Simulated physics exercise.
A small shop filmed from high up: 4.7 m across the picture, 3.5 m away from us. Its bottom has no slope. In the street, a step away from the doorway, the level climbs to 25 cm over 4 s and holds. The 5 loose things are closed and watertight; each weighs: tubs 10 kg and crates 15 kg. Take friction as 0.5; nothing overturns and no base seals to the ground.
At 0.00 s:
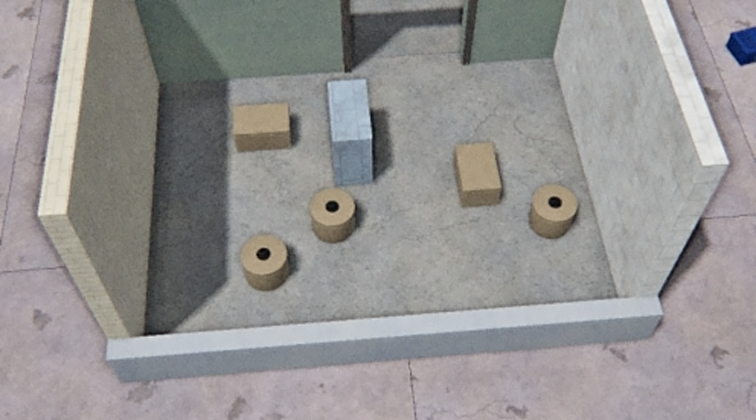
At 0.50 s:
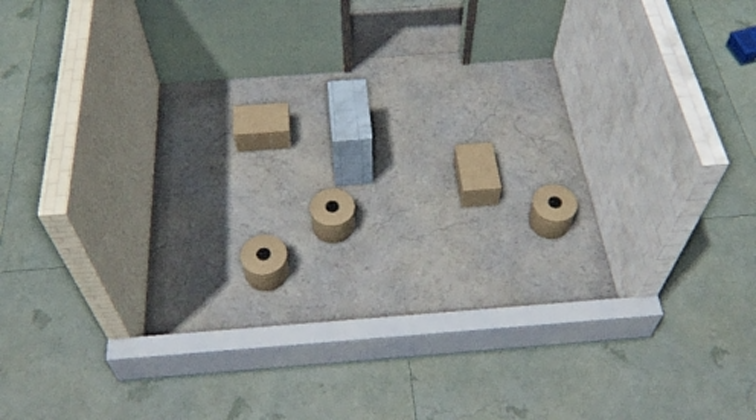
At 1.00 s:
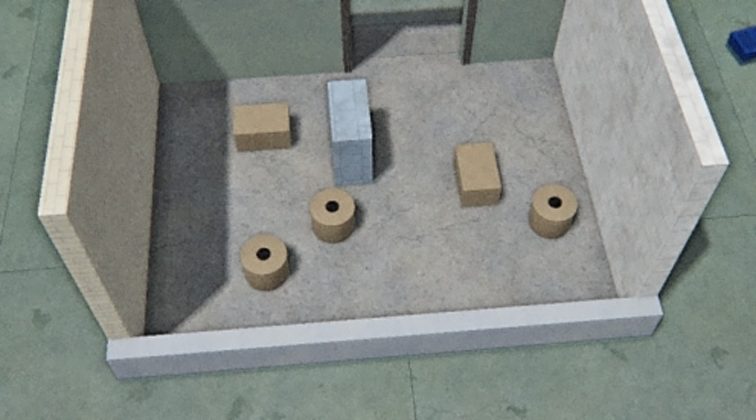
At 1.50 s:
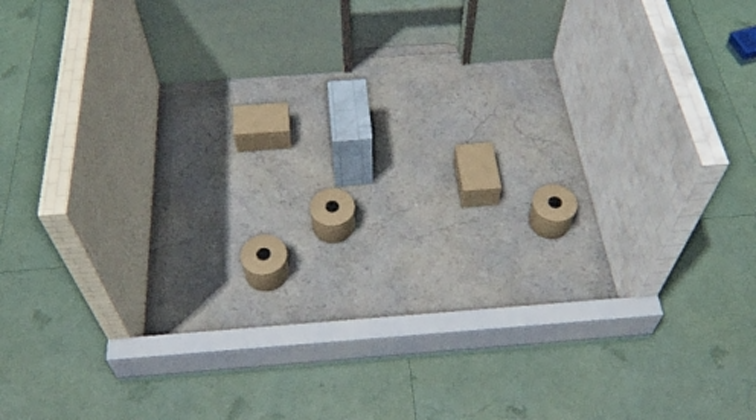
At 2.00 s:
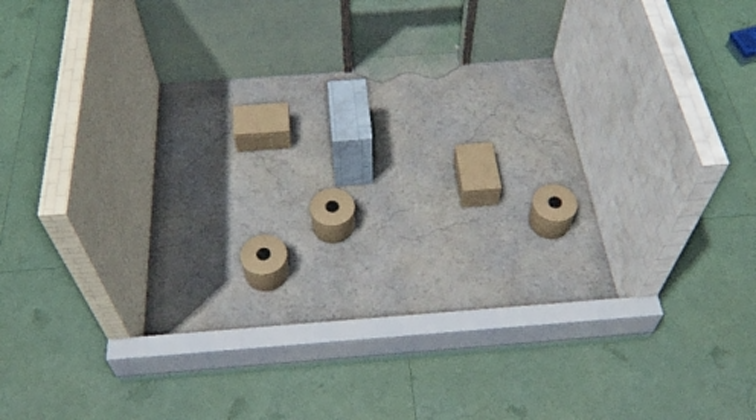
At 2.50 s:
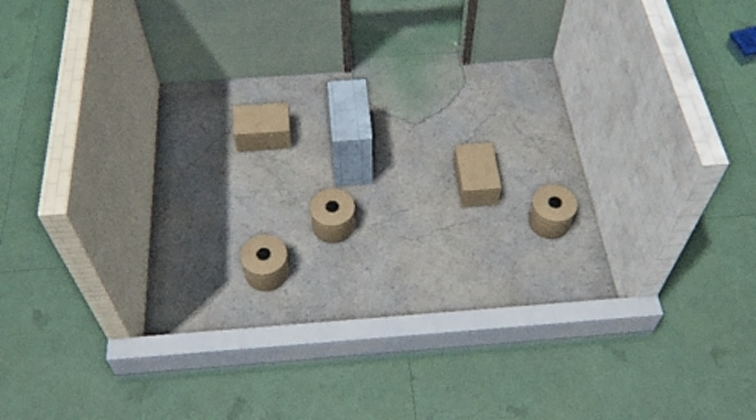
In a small open-topped shop seen from above, three round tubs and two brown crates stayed still around a grey block while greenish water crept in through the doorway and spread slightly over the floor.
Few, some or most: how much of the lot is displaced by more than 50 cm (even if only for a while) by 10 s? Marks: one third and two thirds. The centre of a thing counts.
That comes to from one to two thirds.
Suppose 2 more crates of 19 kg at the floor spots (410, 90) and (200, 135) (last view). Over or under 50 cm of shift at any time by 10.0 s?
In turn: Over, less.
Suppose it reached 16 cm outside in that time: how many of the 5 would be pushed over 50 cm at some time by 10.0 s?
Then 0.
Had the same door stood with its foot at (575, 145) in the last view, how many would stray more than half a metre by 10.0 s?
Then 4.
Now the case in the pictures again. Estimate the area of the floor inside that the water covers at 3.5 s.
About 3.0 m2.
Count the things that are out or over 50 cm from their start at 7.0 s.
2 of them.
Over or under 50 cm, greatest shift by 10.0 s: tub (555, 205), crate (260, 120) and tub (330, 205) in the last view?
In turn: Past it, under, less.
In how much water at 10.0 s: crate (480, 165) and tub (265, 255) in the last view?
Roughly 15 and 7 cm.
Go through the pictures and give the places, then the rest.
A tub at (555, 203) rests on the ground; a crate at (478, 166) rests on the ground; water covers 0.0 m2; 0 of 5 have shifted, in the first picture.
A tub at (555, 203), on the bottom; a crate at (478, 166), on the bottom; 0.0 m2 under water; 0 of 5 have shifted, in the second picture.
A tub at (555, 203), on the bottom; a crate at (478, 166) rests on the ground; 0.0 m2 under water; 0 of 5 have shifted, in the third picture.
A tub at (555, 203) rests on the ground; a crate at (478, 166) rests on the ground; 0.0 m2 under water; 0 of 5 have shifted, in the fourth picture.
A tub at (555, 203) rests on the ground; a crate at (478, 166), on the bottom; water covers 0.1 m2; 0 of 5 have shifted, in the fifth picture.
A tub at (555, 203) rests on the ground; a crate at (478, 166) rests on the ground; water covers 0.7 m2; 0 of 5 have shifted, in the sixth picture.
After 3.5 s 0 of 5 are over 50 cm from their spots; 0 afloat.
After 4.5 s 0 of 5 are over 50 cm from their spots; 0 afloat.
After 7.0 s 2 of 5 are over 50 cm from their spots; 2 afloat.
After 10.0 s 2 of 5 are over 50 cm from their spots, and 3 have been at some point; 2 afloat.
